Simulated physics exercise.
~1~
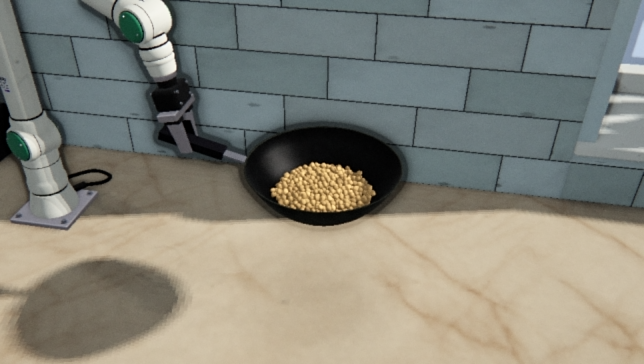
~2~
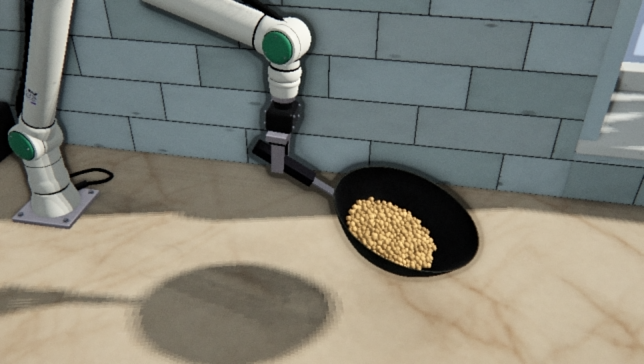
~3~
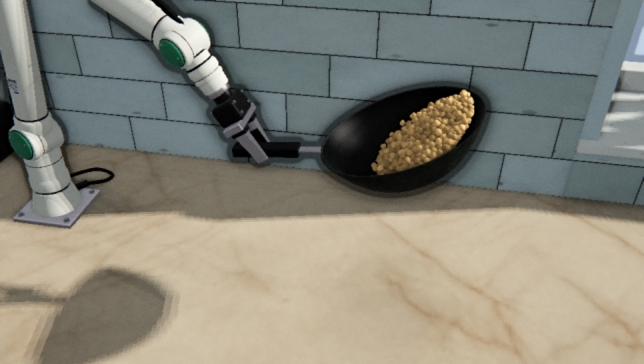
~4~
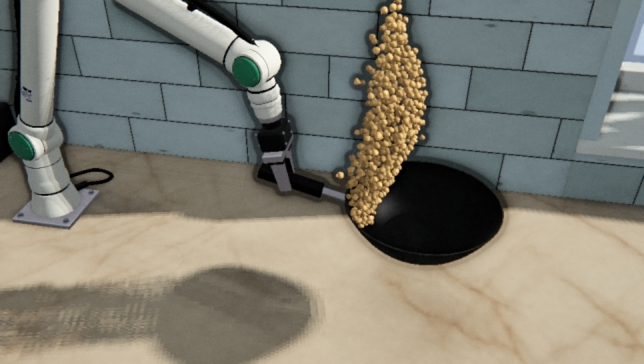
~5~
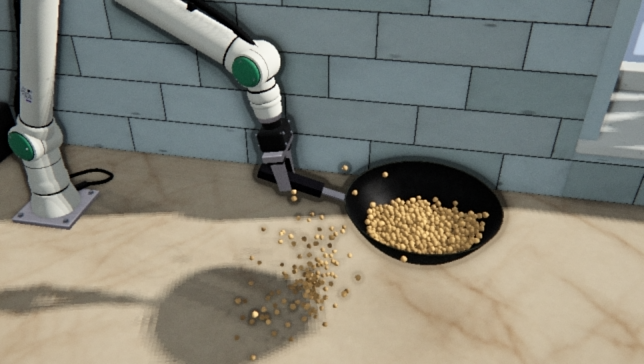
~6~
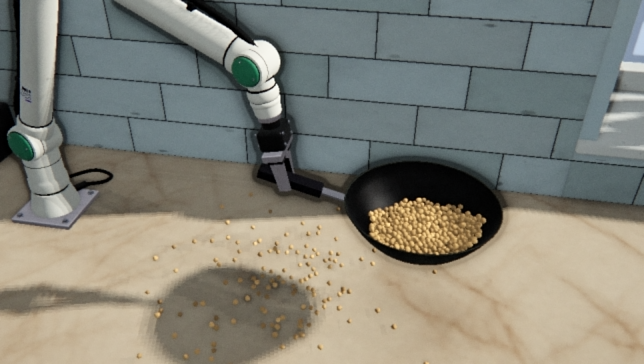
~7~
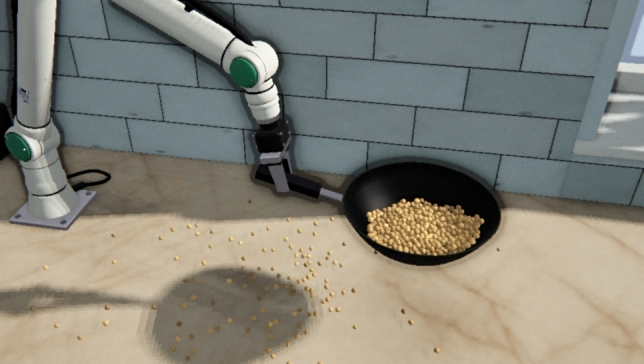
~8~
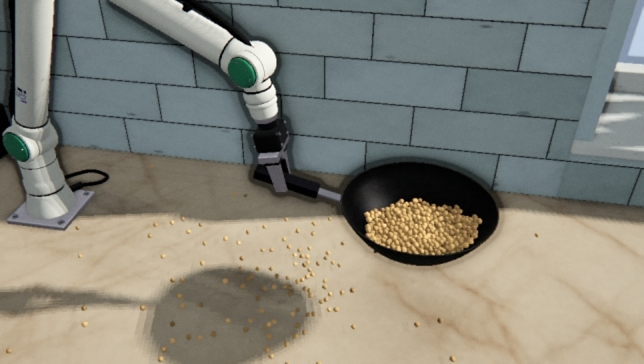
At the start, a white robot arm with green joint caps grips the handle of a black wok full of small tan chickpeas, above a marbled counter before a blue-grey tiled wall. The arm shifts the wok right and down, then pulls it up with a tilt that banks the chickpeas on its far right side. As the wok drops again, they fly up in a tall column above it. Most land back in the wok, while some fall short to its left and bounce across the counter. Finally the arm holds still, with a large heap in the wok and stray chickpeas scattered around its shadow.
